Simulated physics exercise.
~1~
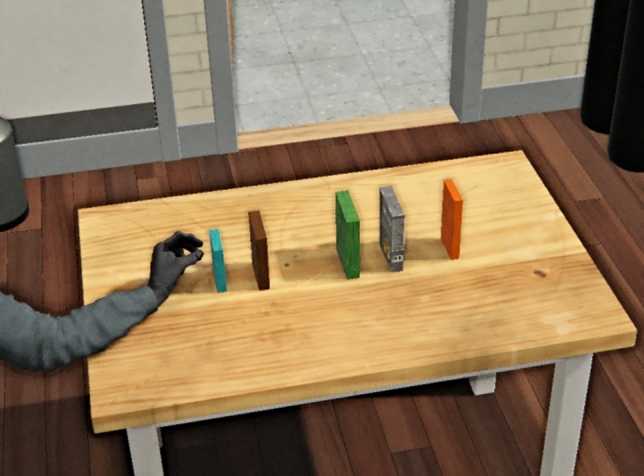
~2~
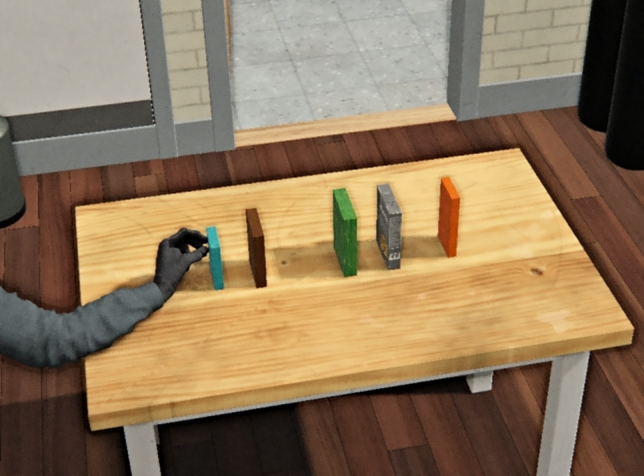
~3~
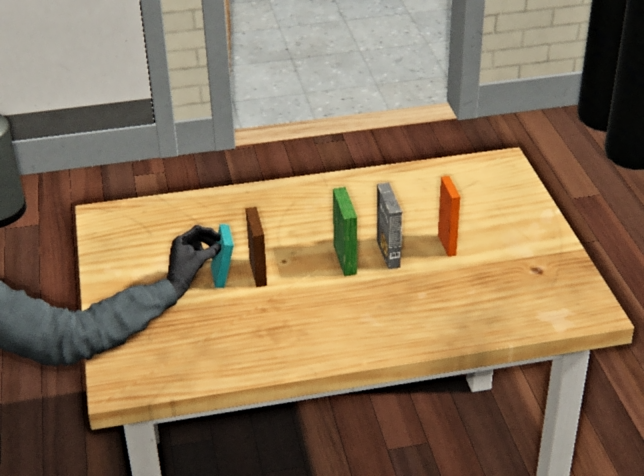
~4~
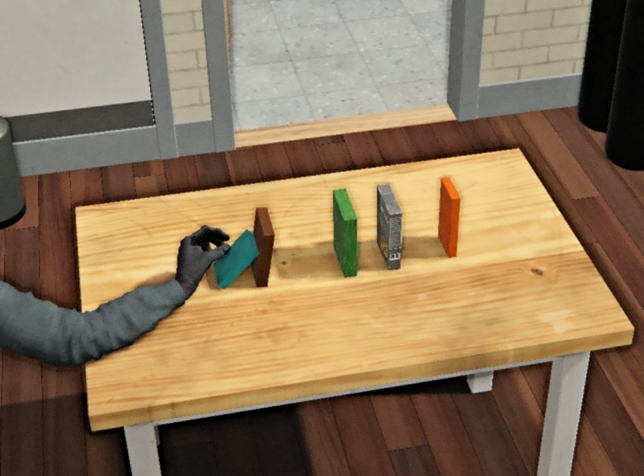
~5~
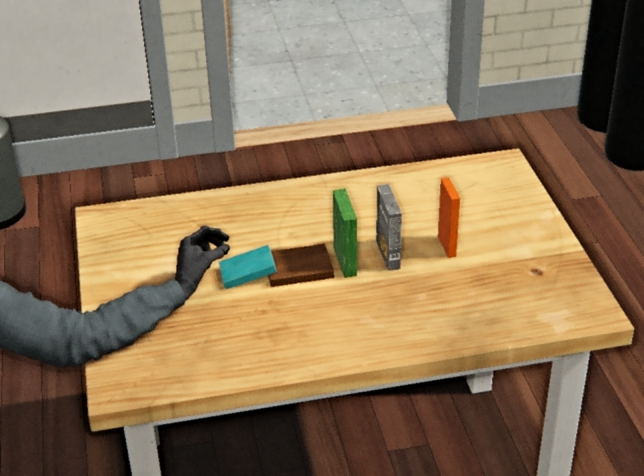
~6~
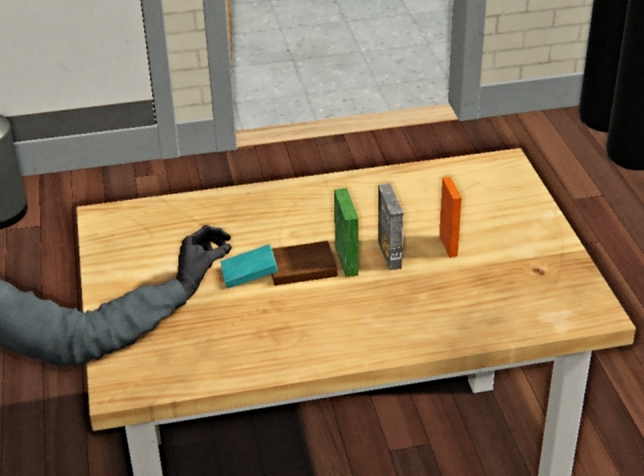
On a wooden table, a gloved hand tips a turquoise board rightward into a brown one, which falls short of toppling three upright blocks.
